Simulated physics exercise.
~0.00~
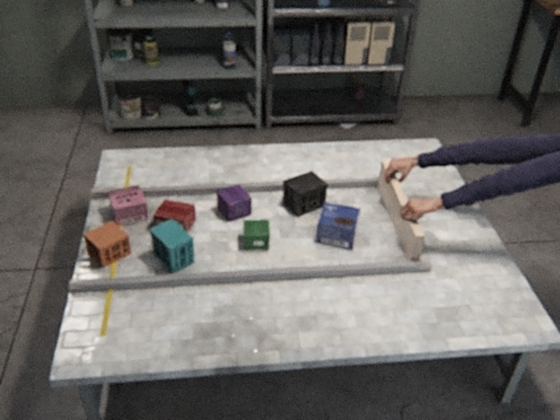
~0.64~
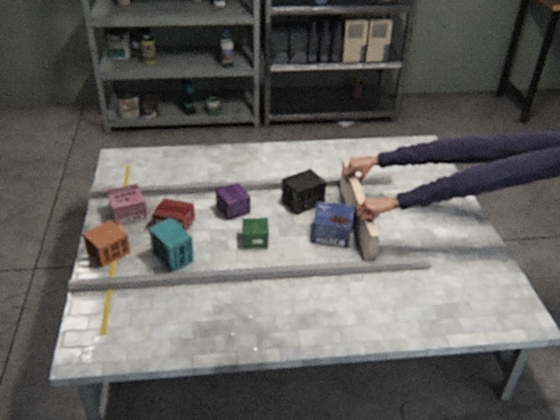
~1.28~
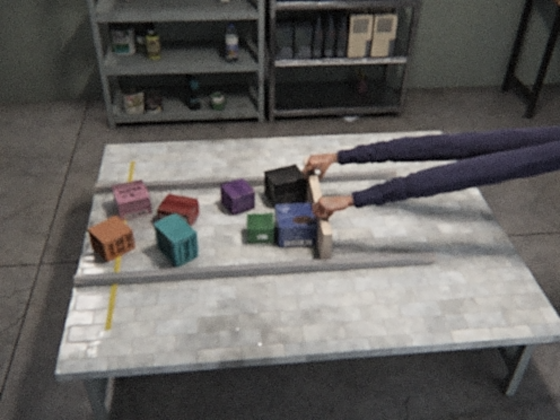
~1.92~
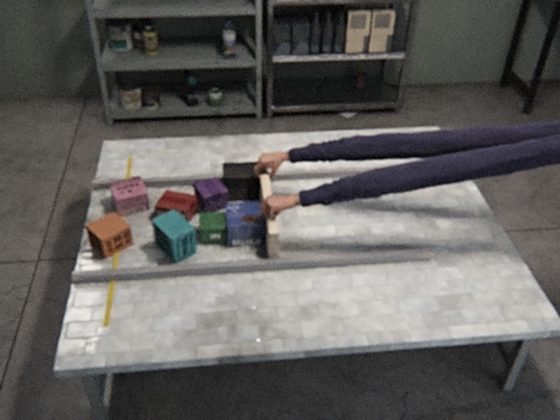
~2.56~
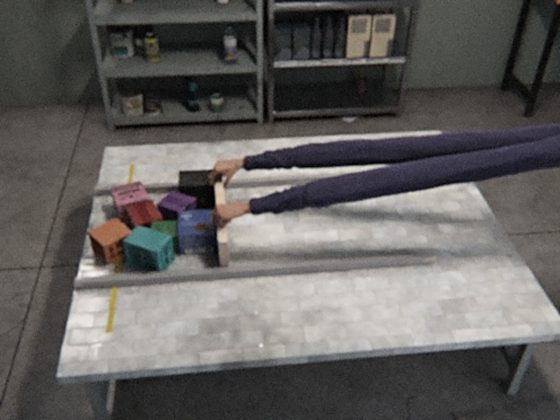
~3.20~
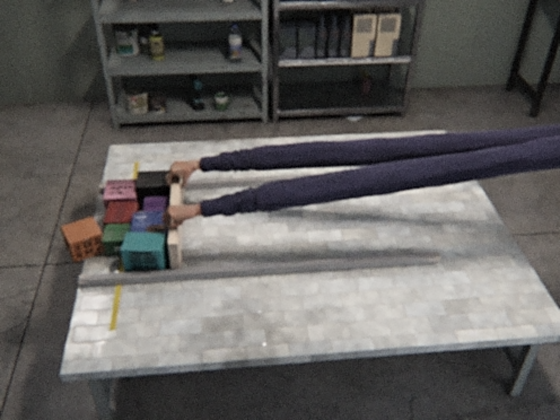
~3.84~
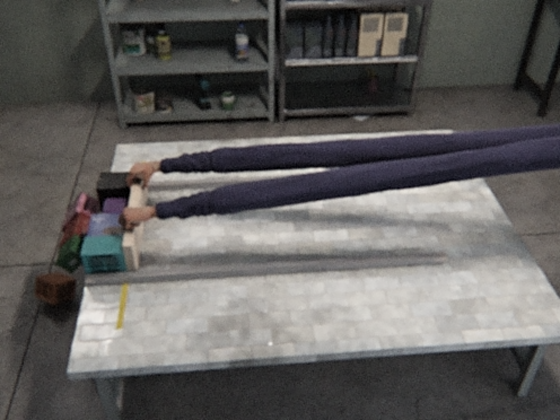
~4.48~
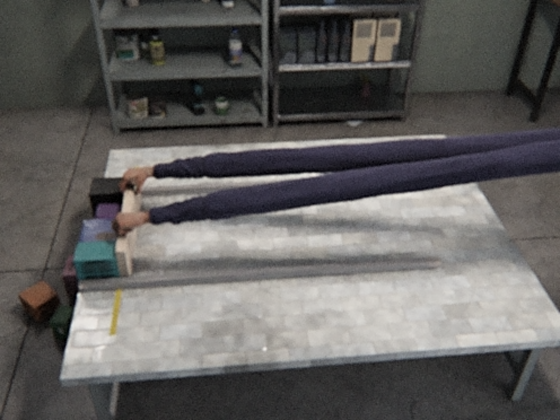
The clip opens on a tiled table where colourful boxes lie scattered between two low rails, with a strip of yellow tape near the left edge. Two hands reaching in from the right slide an upright plank leftward, meeting the blue box and black crate first. The green tote and purple box are swept along next, and the group packs tightly against the others. As the plank nears the tape, the orange crate tips off the edge, followed by the green tote, red parcel and pink box. The plank stops with the turquoise, blue, purple and black boxes still on the table.
